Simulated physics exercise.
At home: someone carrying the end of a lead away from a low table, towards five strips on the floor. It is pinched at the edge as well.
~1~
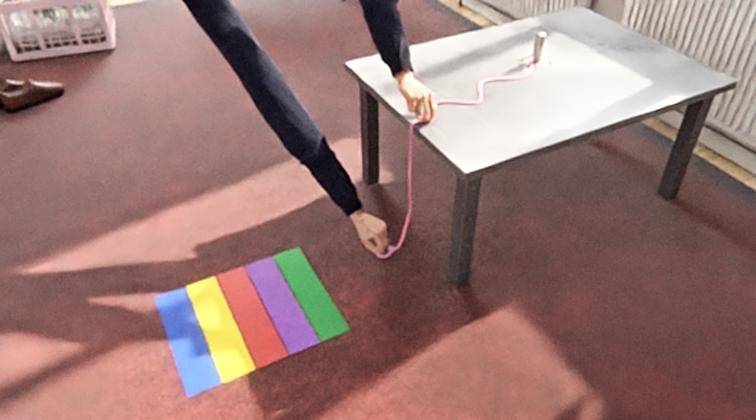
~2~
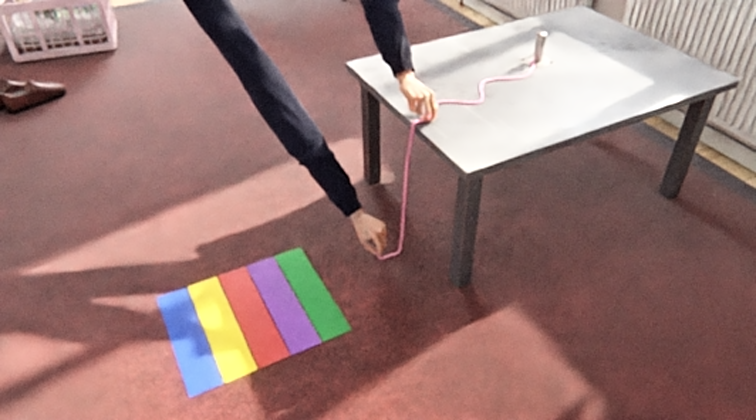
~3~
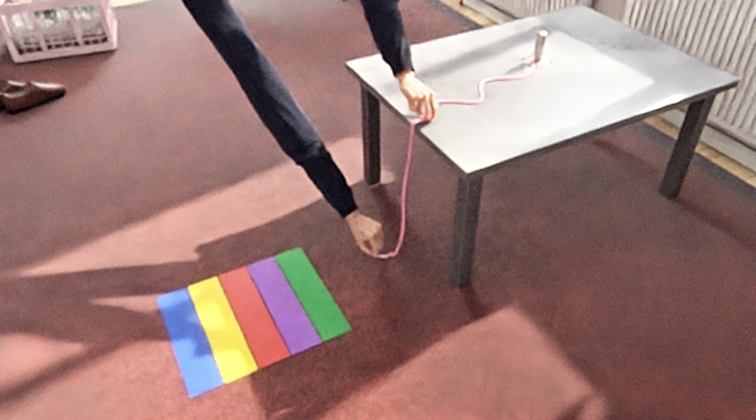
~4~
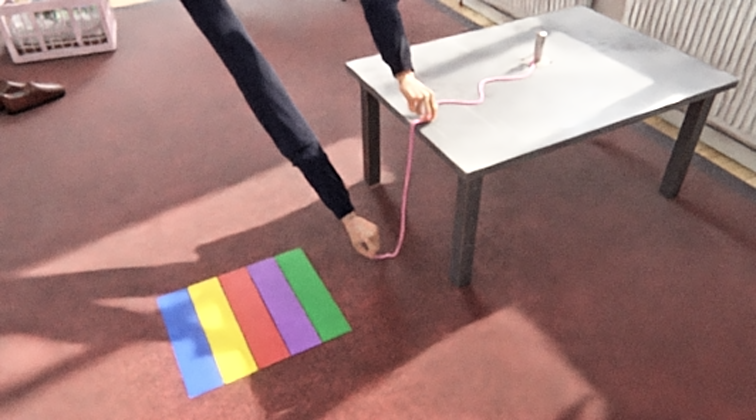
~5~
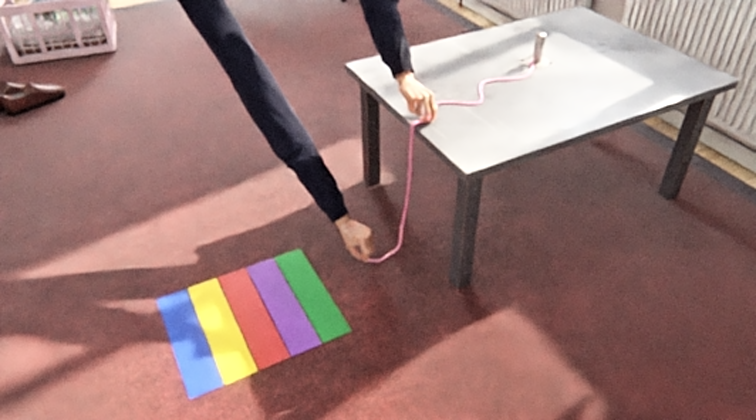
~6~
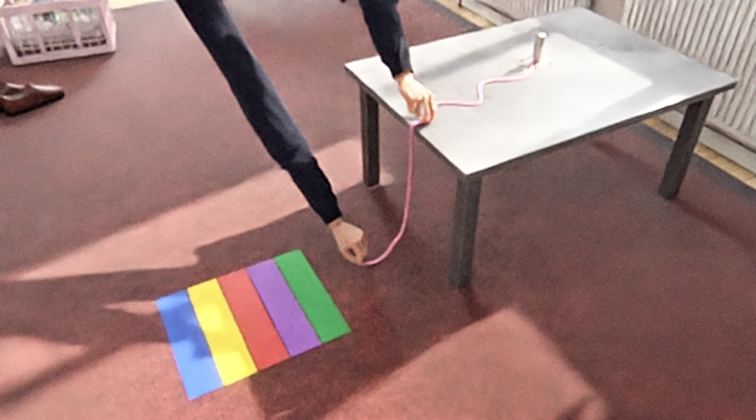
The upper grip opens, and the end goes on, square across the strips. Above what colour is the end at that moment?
It gets as far as the red strip.
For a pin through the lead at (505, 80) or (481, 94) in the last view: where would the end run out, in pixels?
In that order: (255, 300) and (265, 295).
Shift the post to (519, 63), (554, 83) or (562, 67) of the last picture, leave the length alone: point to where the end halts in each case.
Near (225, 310), (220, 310) and (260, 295).
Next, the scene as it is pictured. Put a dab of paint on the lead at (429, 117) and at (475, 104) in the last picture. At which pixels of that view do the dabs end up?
The first at (397, 135), the second at (447, 104).
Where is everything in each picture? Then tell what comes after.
The first frame shows end (377, 252); green (326, 319); purple (296, 331); red (265, 344); yellow (232, 357); blue (198, 371).
The second frame shows end (377, 252); lead through (528, 75) (481, 88) (448, 102) (413, 131) (406, 188) (402, 237).
The third frame shows end (373, 254).
The fourth frame shows end (369, 255); lead through (527, 75) (481, 88) (447, 102) (412, 131) (406, 188) (401, 237).
The fifth frame shows end (363, 259).
The sixth frame shows end (357, 261); lead through (526, 76) (480, 89) (446, 103) (412, 133) (409, 188) (397, 240).
Soon after, end near (307, 280); over green.
Then, end near (267, 295); over purple.
At full stretch, end near (244, 304); over red. The red one.
